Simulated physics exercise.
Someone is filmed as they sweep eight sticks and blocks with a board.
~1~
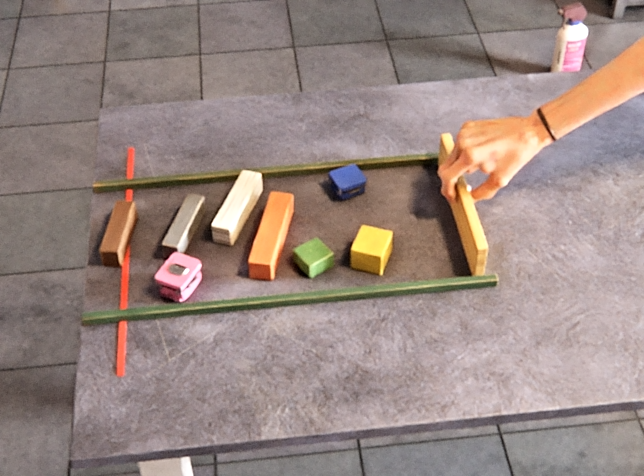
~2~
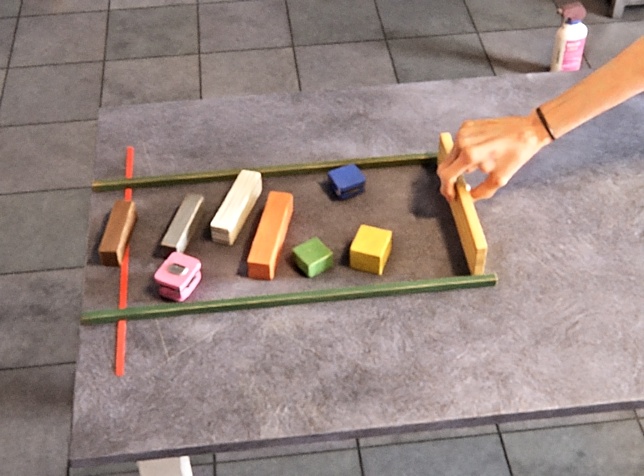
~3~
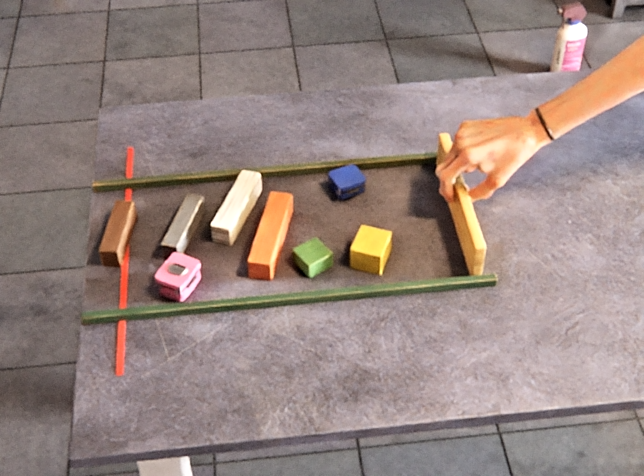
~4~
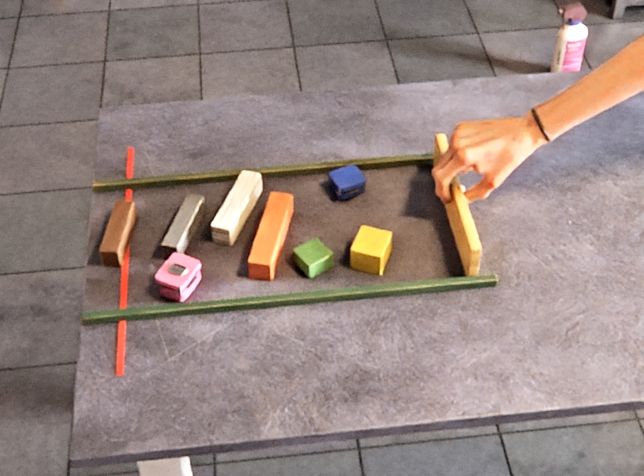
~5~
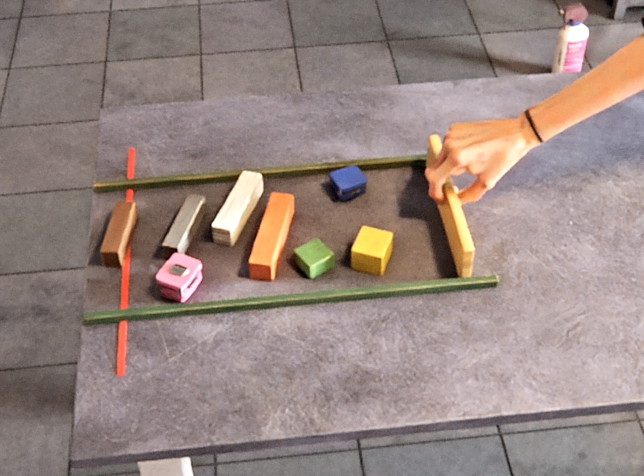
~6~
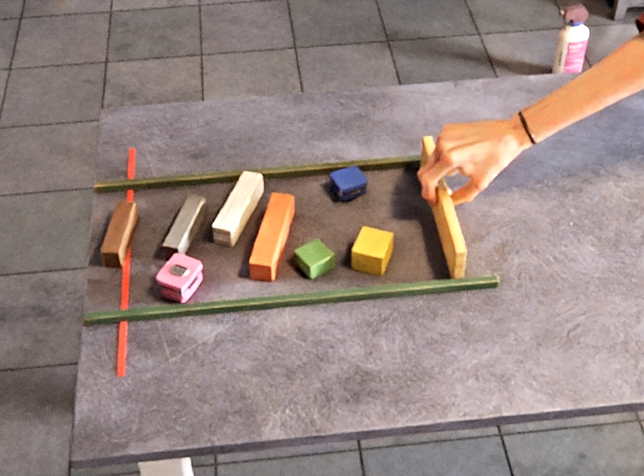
On a grey tabletop, a hand slides a yellow board slightly left toward scattered coloured blocks.
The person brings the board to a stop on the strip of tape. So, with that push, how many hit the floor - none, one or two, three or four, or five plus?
I'd say five plus.
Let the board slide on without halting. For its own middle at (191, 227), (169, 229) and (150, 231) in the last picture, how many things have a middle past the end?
Past the end: 1, 2 and 3.
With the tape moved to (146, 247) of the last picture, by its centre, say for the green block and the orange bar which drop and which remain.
Green block: Is still there, orange bar: Is still there.
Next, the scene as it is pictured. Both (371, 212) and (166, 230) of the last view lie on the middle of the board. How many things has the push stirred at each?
The count reaches 2 first and 8 second.
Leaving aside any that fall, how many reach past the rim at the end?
The number overhanging is 0.
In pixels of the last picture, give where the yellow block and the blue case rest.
They end up close to (107, 282) and (112, 199).
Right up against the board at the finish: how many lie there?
Result: 2 in all.
Soon after, none off yet; brown stick at rest near (120, 234); pink case at rest near (180, 279); grey bar at rest near (185, 228).
After that, none off yet; brown stick at rest near (119, 234); pink case displaced about its own width near (153, 287); grey bar displaced a little near (142, 229).
In the end, the number that fall off is five or more; gone, green block, orange bar, white stick, grey bar, pink case and brown stick.
